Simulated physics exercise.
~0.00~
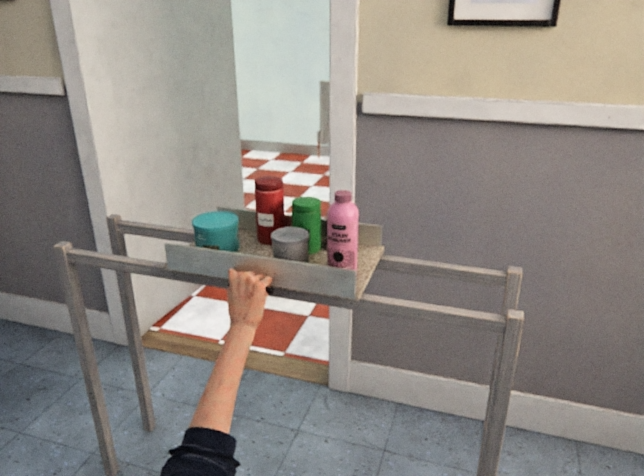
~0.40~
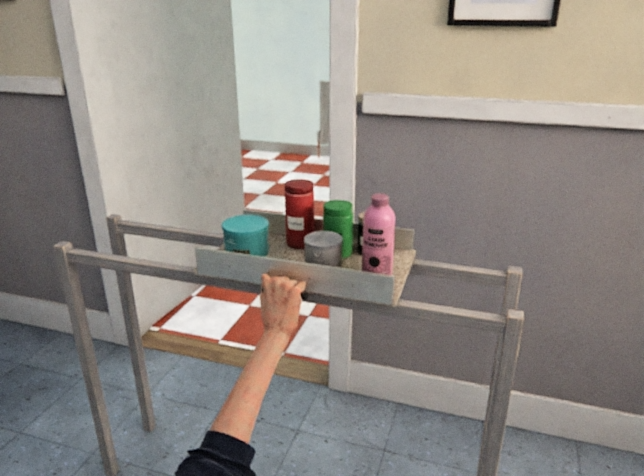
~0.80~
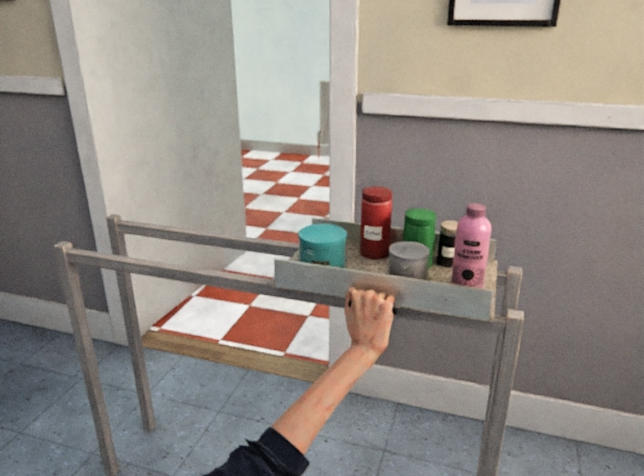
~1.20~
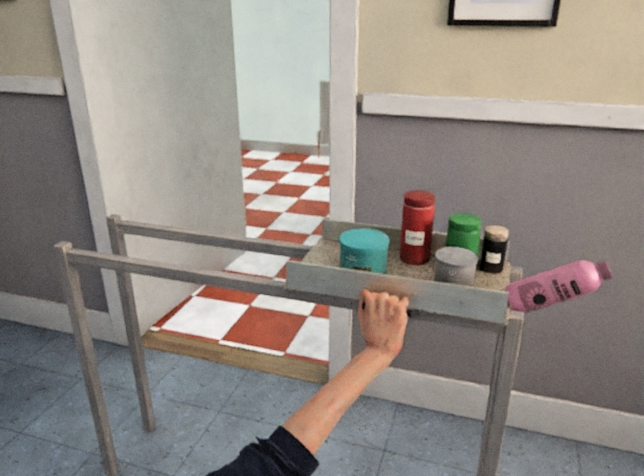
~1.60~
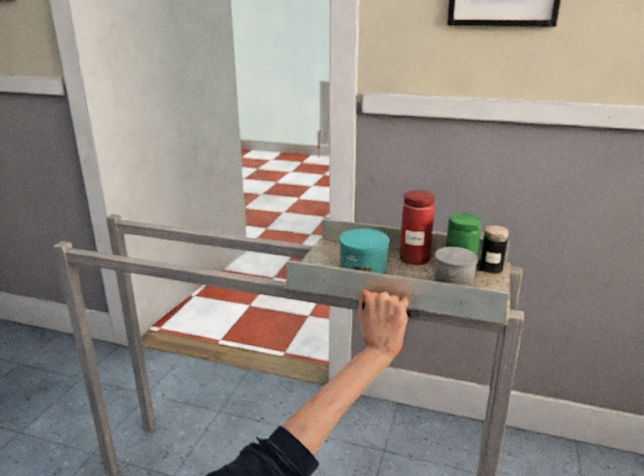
In this clip, a hand slides a tray of colourful jars, a tub, a grey tin and a pink bottle rightward along wooden rails; when it stops at the right end, the bottle tips off the open side and disappears, while the other containers remain on the tray.
